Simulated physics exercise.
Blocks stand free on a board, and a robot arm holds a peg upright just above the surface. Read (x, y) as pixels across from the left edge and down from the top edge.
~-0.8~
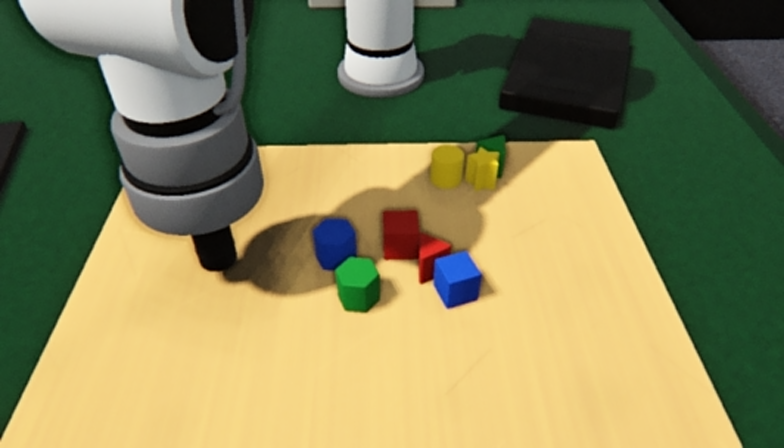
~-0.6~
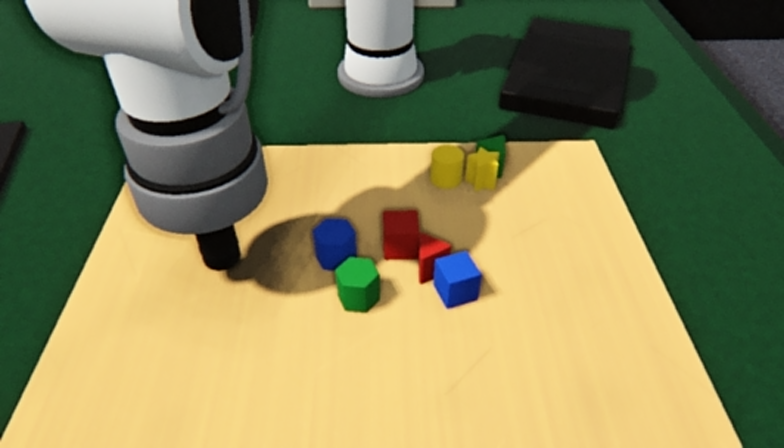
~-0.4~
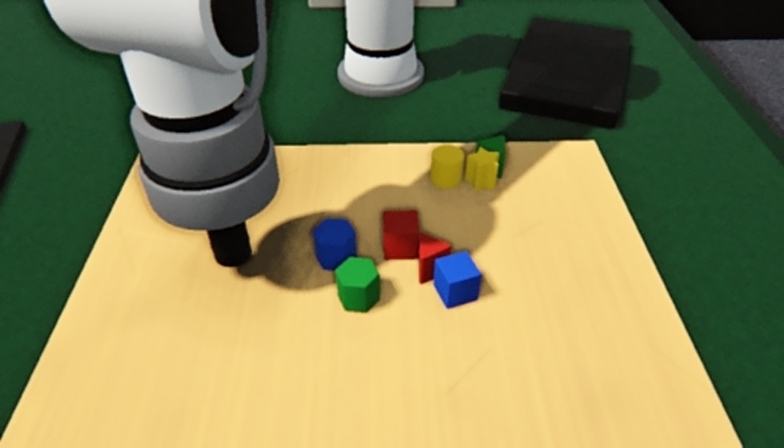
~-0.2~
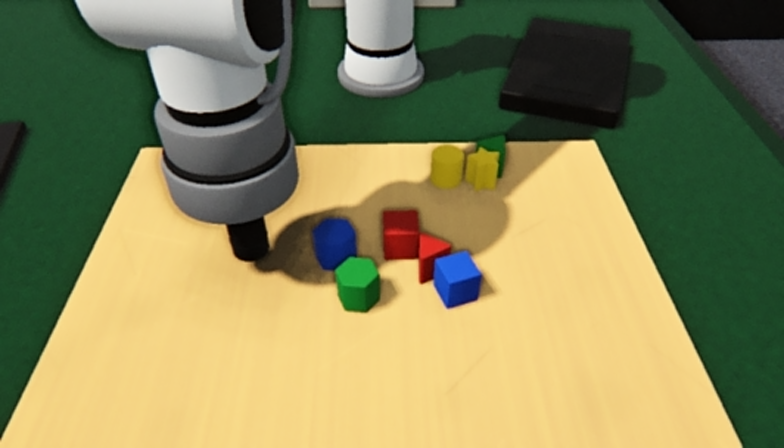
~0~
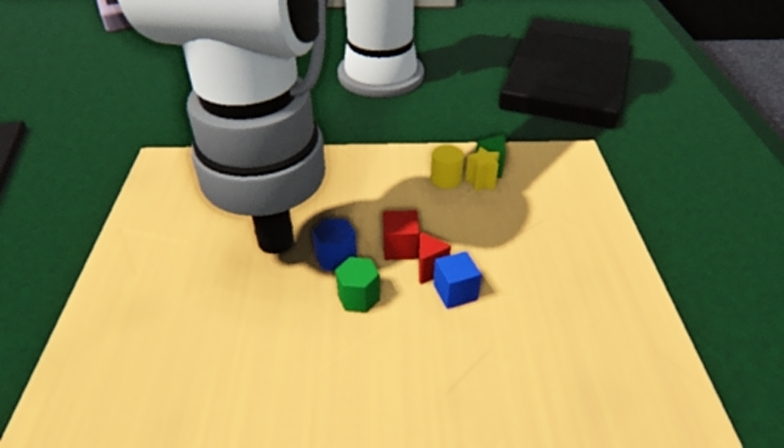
On a pale wooden board laid over a green surface, the view looks down at an angle from a fixed camera. Blue, red and green blocks sit loosely grouped near the middle, with yellow ones and another green one behind them, and a white and grey robot arm holds a black peg upright at left. The arm slides the peg rightward and slightly away, closer to the blue hexagon, while every block stays still.
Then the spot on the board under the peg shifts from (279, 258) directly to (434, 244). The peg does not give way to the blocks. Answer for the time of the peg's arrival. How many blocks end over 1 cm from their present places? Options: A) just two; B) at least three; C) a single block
The correct letter is B.
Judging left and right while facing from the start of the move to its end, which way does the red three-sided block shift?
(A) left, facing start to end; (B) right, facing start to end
B - right, facing start to end.
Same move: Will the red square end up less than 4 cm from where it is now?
No - that is not the case.
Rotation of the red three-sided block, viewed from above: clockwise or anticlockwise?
My prediction: CW.
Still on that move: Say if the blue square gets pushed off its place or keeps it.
The block you're asking about gets moved.
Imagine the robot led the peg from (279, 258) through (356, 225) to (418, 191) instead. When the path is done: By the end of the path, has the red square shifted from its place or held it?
Here's my answer: The red square remains in position.
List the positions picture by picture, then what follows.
In the first picture, lower end of the peg at (219, 260), tops of blocks, blue hexagon at (334, 231), red square at (401, 221), red three-sided block at (431, 245), blue square at (458, 266).
In the second picture, peg at (223, 259), blocks as before.
In the third picture, peg at (234, 255), blocks as before.
In the fourth picture, peg at (252, 250), blocks as before.
In the fifth picture, peg at (276, 243), blue hexagon at (334, 231), red square at (401, 221), red three-sided block at (431, 245), blue square at (458, 266).
The first path, step by step. One third of the way, peg at (331, 238); blue hexagon at (368, 231), turned 15° clockwise.
Two thirds of the way, peg at (384, 233); blue hexagon at (414, 237), turned 60° clockwise; red square at (440, 217), turned 40° anticlockwise; red three-sided block at (446, 245), turned 35° clockwise; blue square at (461, 268).
At the end, peg at (435, 229); blue hexagon at (458, 239), turned 90° clockwise; red square at (471, 212), turned 90° anticlockwise; red three-sided block at (482, 256), turned 60° clockwise; blue square at (470, 276), turned 50° clockwise.
